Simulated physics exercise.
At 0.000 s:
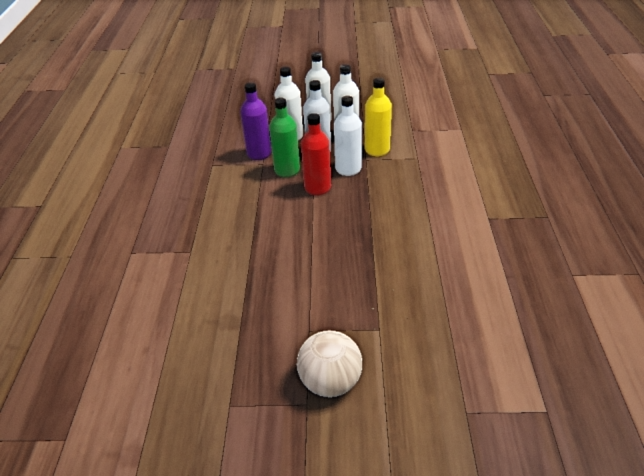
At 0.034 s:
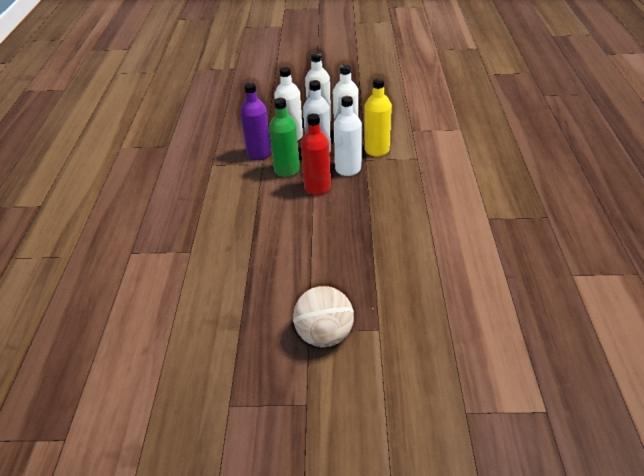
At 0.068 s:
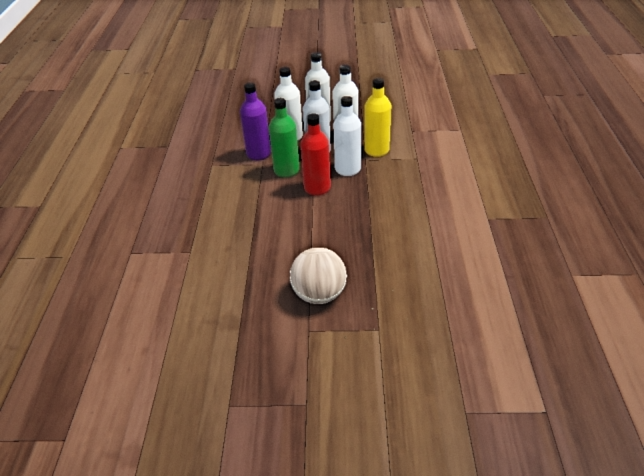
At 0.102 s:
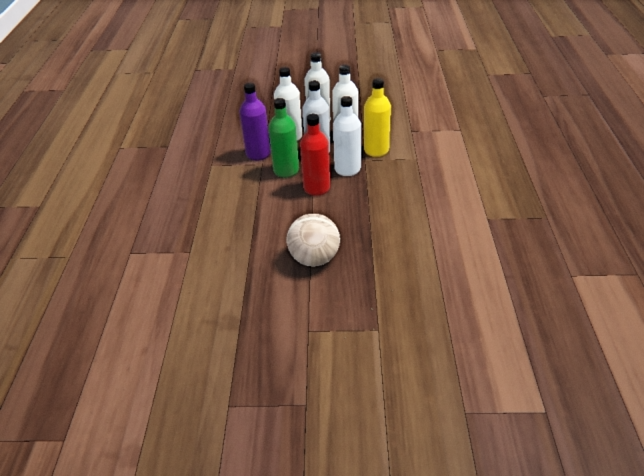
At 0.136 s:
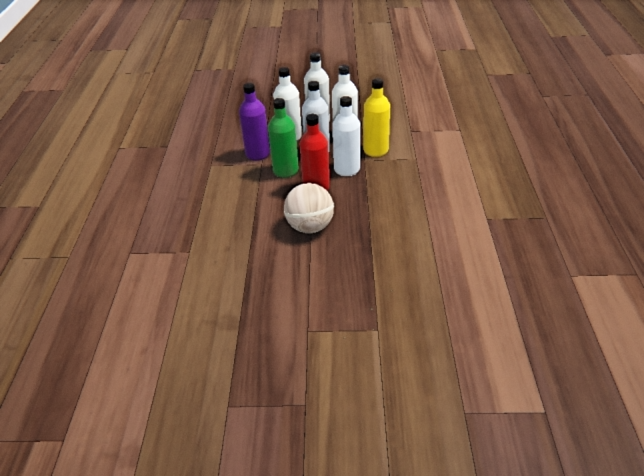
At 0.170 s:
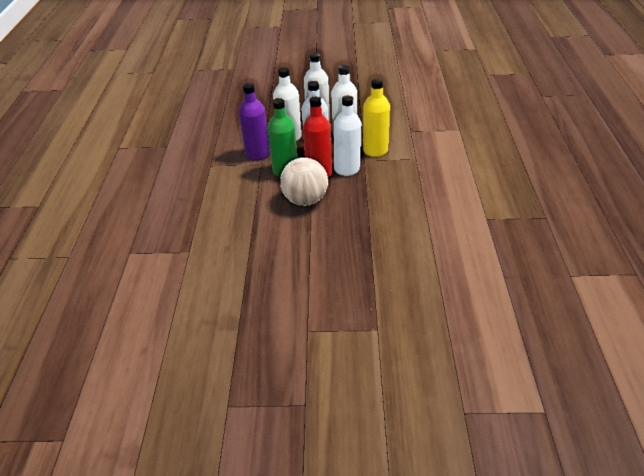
A pale wooden ball rolled across the wood floor toward a cluster of standing capped bottles, drifting slightly left, then reached the front of the group, where the red bottle shifted back and tilted slightly.
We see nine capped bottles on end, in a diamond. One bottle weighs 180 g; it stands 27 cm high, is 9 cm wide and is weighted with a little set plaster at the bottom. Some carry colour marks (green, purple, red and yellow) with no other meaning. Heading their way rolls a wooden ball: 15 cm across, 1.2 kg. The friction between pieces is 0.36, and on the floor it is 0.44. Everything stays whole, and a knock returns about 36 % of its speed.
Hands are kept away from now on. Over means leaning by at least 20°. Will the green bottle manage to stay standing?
No.
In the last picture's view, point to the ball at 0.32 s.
My estimate is roughly (297, 119).
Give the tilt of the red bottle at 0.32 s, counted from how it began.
Angle from initial pose, roughly 20 deg - estimate.
By 0.32 s, ball still moving; 3 of the 9 bottles over; green bottle tilted 28°; purple bottle tilted 48°.
By 0.58 s, ball still moving; 5 of the 9 bottles over; green bottle lying flat; purple bottle lying flat.
When it is over (1.4 s), ball rolling away; 5 of the 9 bottles over; green bottle lying flat; purple bottle lying flat; red bottle lying flat. In pixels of the last frame, middles, green bottle near (267, 76), purple bottle near (140, 88).
